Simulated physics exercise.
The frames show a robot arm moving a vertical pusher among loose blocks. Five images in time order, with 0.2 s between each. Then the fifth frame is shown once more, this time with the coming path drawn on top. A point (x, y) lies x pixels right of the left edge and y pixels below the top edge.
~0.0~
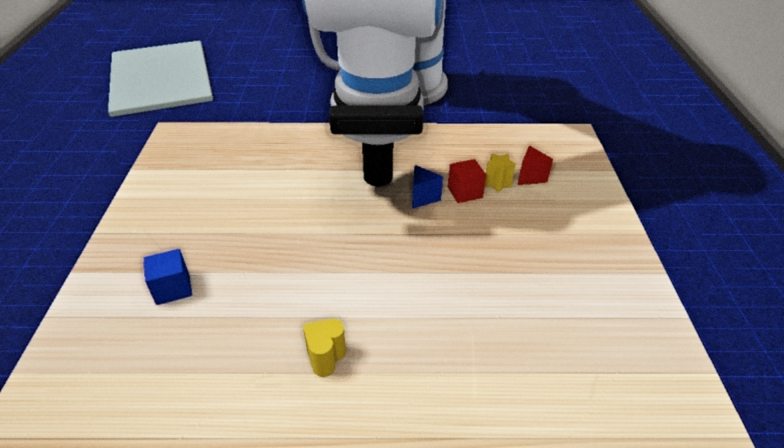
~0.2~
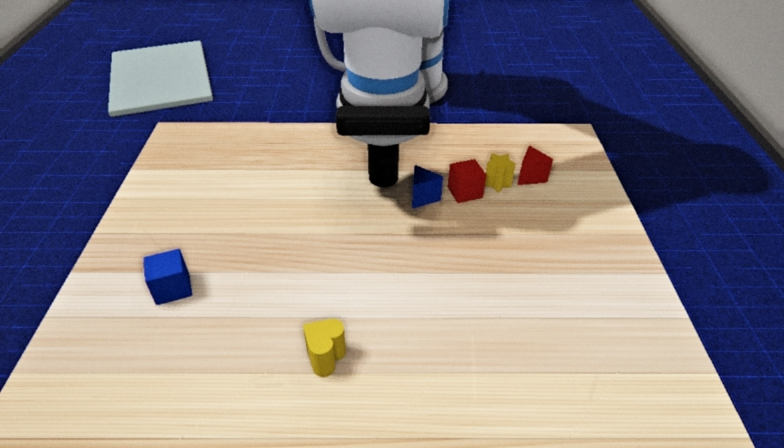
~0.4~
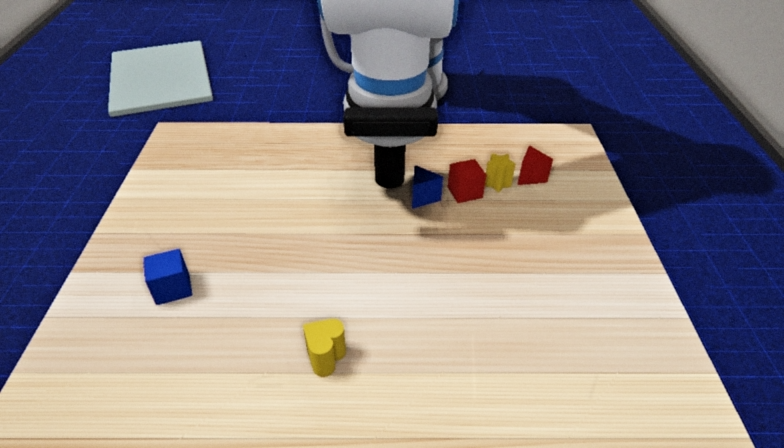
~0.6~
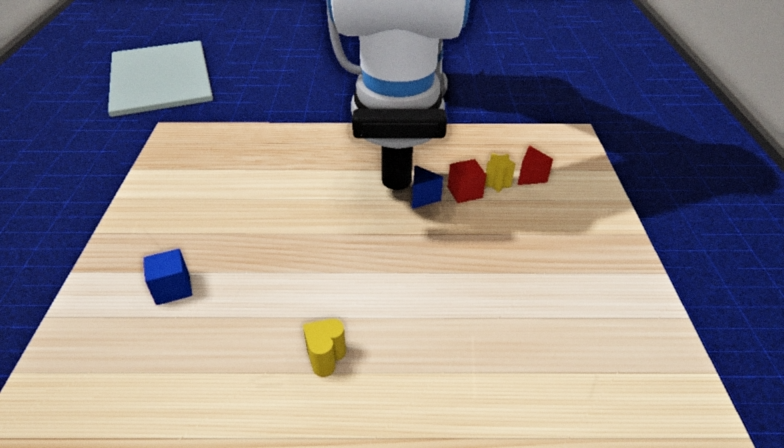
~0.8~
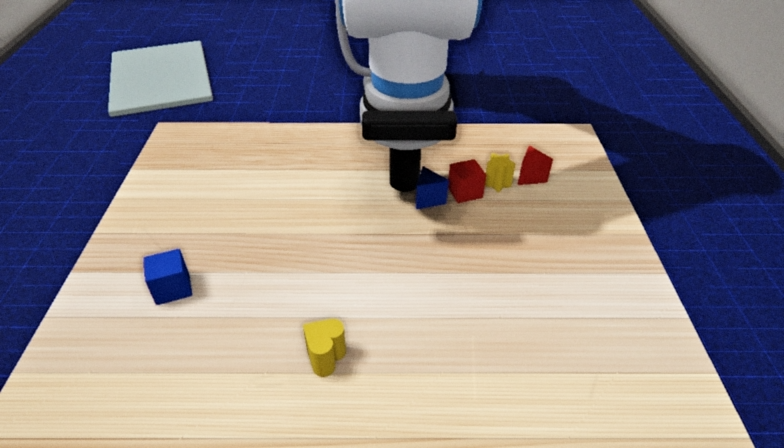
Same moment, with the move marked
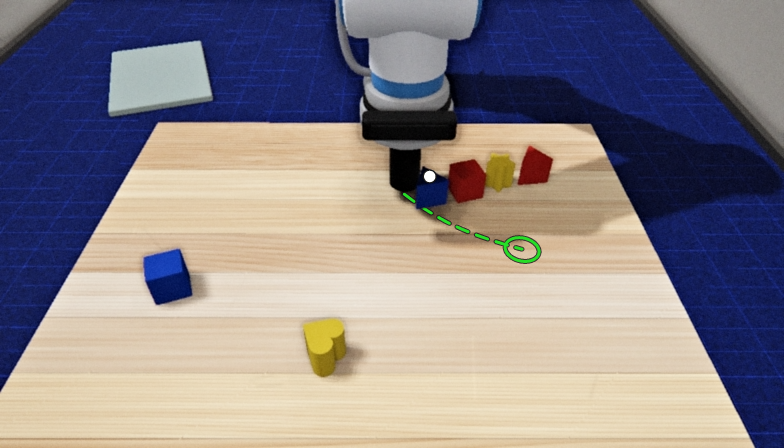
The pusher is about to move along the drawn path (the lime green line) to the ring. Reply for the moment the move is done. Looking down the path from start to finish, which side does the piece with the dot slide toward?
It is displaced to the left.
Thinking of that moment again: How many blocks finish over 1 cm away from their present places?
Only one of them.
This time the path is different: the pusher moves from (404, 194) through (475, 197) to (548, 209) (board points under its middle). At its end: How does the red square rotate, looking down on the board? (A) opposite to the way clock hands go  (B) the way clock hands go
I choose A.
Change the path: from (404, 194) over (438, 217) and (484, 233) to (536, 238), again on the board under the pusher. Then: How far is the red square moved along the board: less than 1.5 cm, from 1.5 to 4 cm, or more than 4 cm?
It travels less than 1.5 cm.
The line goes from (404, 194) by way of (455, 226) to (522, 249); the dot is on the blue triangular piece.
On the path given first. One third of the way, pusher at (437, 205); blue triangular piece at (466, 191), turned 30° anticlockwise.
Two thirds of the way, pusher at (478, 223); blue triangular piece at (487, 193), turned 70° anticlockwise.
At the end, pusher at (525, 238); blue triangular piece at (487, 193), turned 70° anticlockwise; red square unmoved.
